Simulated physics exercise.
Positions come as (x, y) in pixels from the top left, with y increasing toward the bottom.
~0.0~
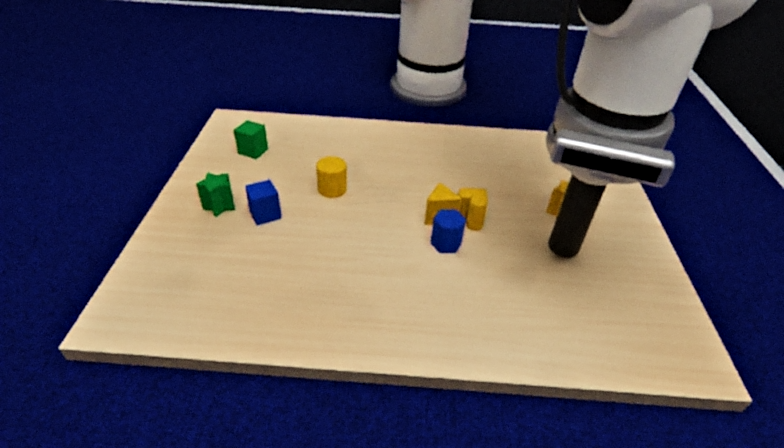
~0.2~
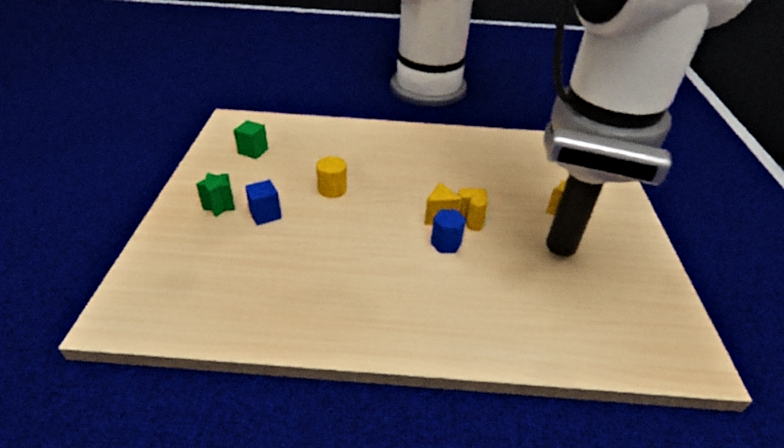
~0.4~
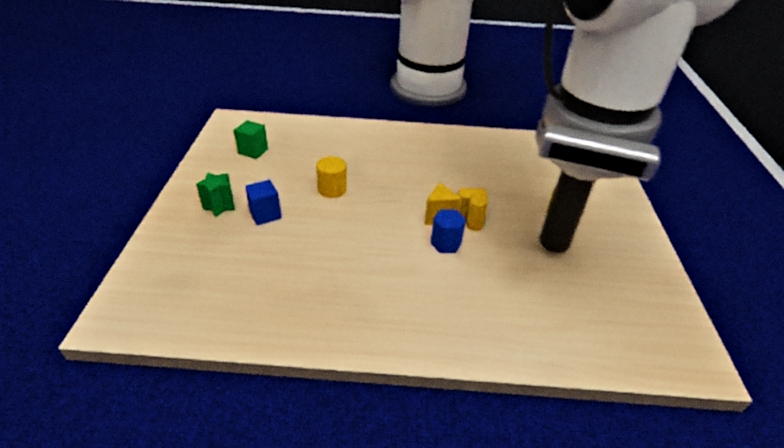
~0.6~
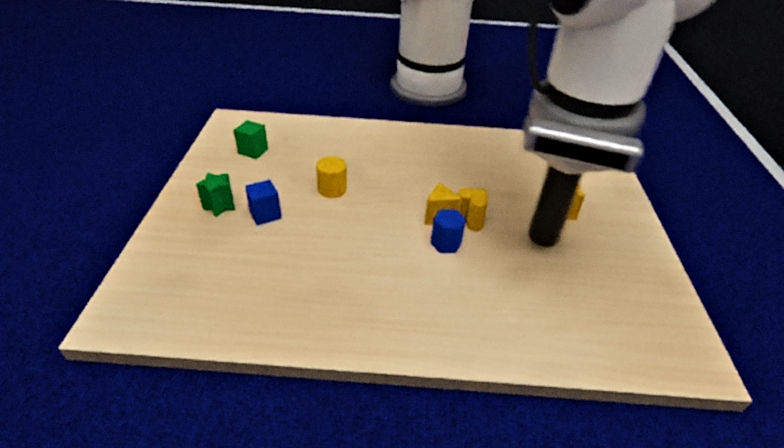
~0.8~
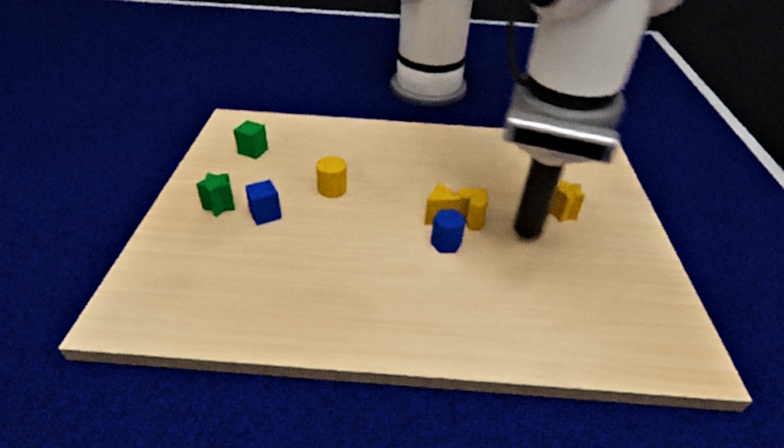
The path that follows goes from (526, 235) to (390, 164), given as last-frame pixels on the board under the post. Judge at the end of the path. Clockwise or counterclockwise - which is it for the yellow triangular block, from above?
Answer: With the clock.
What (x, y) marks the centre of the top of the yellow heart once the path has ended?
It should be at (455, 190) by then.
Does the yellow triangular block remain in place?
No - that is not the case.
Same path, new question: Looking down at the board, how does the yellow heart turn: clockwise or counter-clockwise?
From above, the turn goes anticlockwise.
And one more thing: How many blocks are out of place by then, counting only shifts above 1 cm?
I predict two.
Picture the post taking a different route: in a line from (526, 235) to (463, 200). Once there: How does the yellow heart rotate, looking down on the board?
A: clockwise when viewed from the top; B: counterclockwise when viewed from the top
The one that fits is B, counterclockwise when viewed from the top.
What follows on the original path. One third of the way, post at (477, 203); yellow triangular block at (431, 195), turned 25° clockwise; yellow heart at (458, 191), turned 45° anticlockwise.
Two thirds of the way, post at (432, 179); yellow triangular block at (429, 196), turned 25° clockwise; yellow heart at (455, 190), turned 55° anticlockwise.
At the end, post at (391, 158); yellow triangular block at (429, 196), turned 25° clockwise; yellow heart at (455, 190), turned 55° anticlockwise; yellow star-shaped block unmoved.
